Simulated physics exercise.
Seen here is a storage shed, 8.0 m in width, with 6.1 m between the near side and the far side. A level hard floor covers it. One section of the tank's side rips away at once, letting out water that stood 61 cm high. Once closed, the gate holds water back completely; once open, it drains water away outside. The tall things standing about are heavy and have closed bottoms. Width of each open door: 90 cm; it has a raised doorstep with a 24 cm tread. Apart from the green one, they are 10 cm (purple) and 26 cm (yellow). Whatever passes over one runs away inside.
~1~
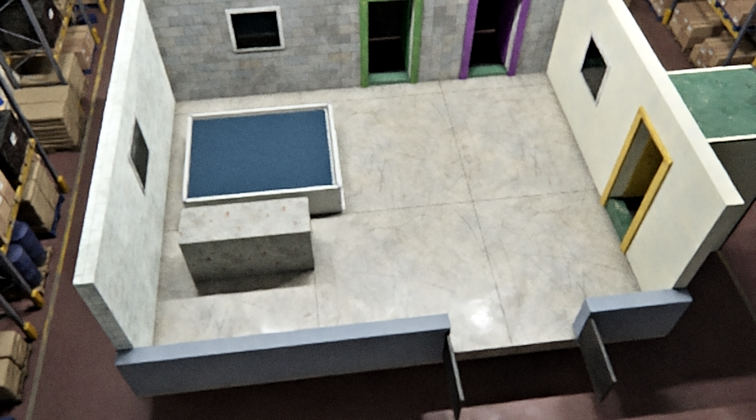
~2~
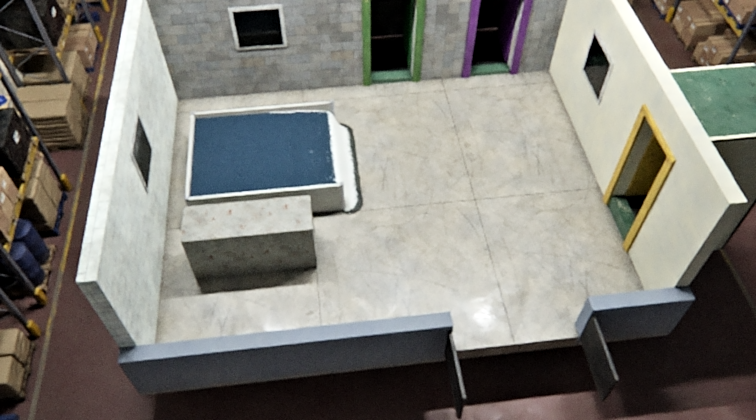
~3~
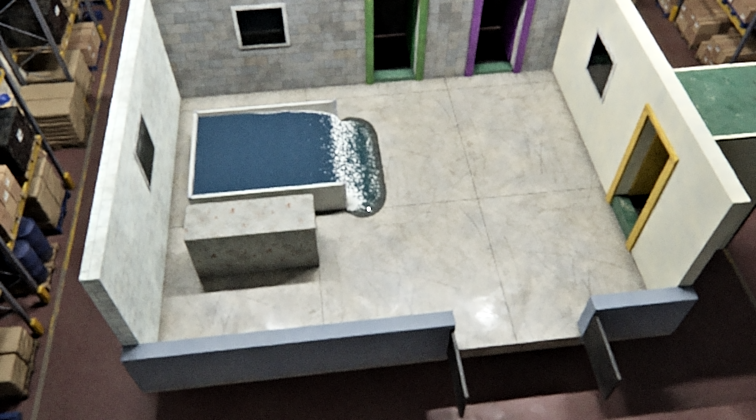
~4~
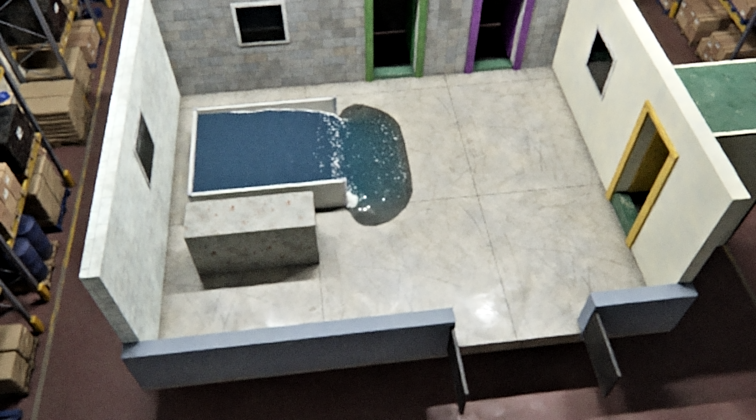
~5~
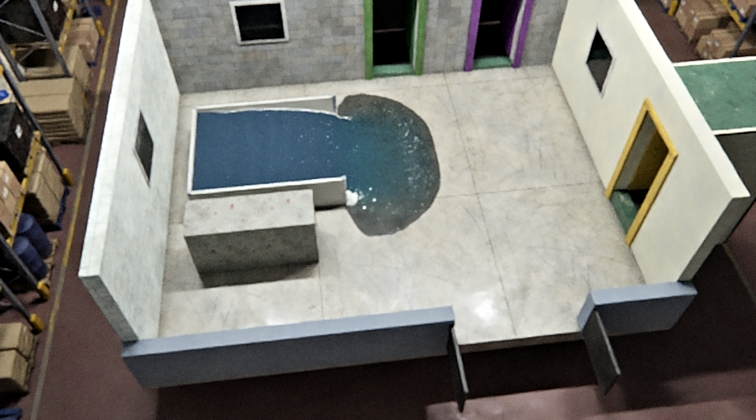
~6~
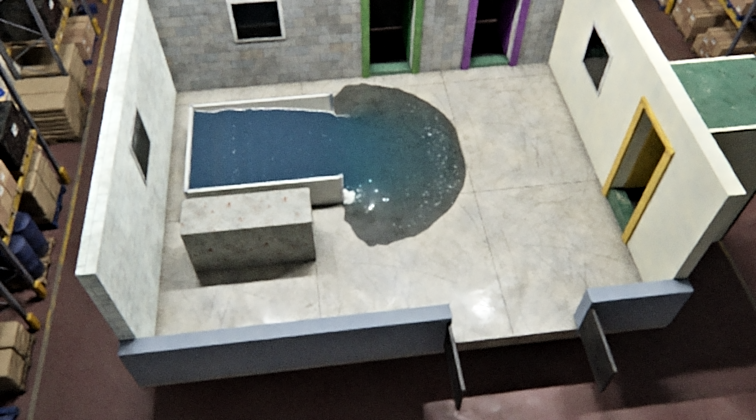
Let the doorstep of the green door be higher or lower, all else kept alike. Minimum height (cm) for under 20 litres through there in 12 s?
Roughly 7 cm.
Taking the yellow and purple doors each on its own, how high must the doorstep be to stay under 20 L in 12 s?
About 15 cm at yellow and 17 cm at purple.
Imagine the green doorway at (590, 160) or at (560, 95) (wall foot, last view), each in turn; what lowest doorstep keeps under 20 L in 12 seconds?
Minimums: Roughly 20 cm and 24 cm.
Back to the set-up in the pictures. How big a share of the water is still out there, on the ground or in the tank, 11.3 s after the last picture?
Water still present: Approx. 78 %.
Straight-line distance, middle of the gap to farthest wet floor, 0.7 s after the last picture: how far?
Distance from gap: Approx. 4.6 m.
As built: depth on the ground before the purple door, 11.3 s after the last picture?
Depth: Near 5.0 cm.
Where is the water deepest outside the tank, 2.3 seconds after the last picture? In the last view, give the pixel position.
About (548, 67).
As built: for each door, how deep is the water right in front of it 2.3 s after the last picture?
Reading in centimetres: Green = 9, purple = 13, yellow = 22.
Then, 0.7 s after the last picture water covers 40 % of the floor, deepest (28 cm) near (344, 182); 7 cm at the green door, 0 litres in over its 12 cm doorstep.
Then, 2.3 s after the last picture water covers 60 % of the floor, deepest (38 cm) near (548, 67); 9 cm at the green door, 0 litres in over its 12 cm doorstep.
Then, 11.3 s after the last picture water covers 100 % of the floor, deepest (12 cm) near (189, 358); 6 cm at the green door, 0 litres in over its 12 cm doorstep.
At the green door as built, the water peaked near 10 cm, 1.7 s after the last picture.
Run again over the same 12 s with other heights there, 34 litres in over 6 cm, 11 litres over 8 cm. The limit of 20 litres is kept from about 7 cm up.
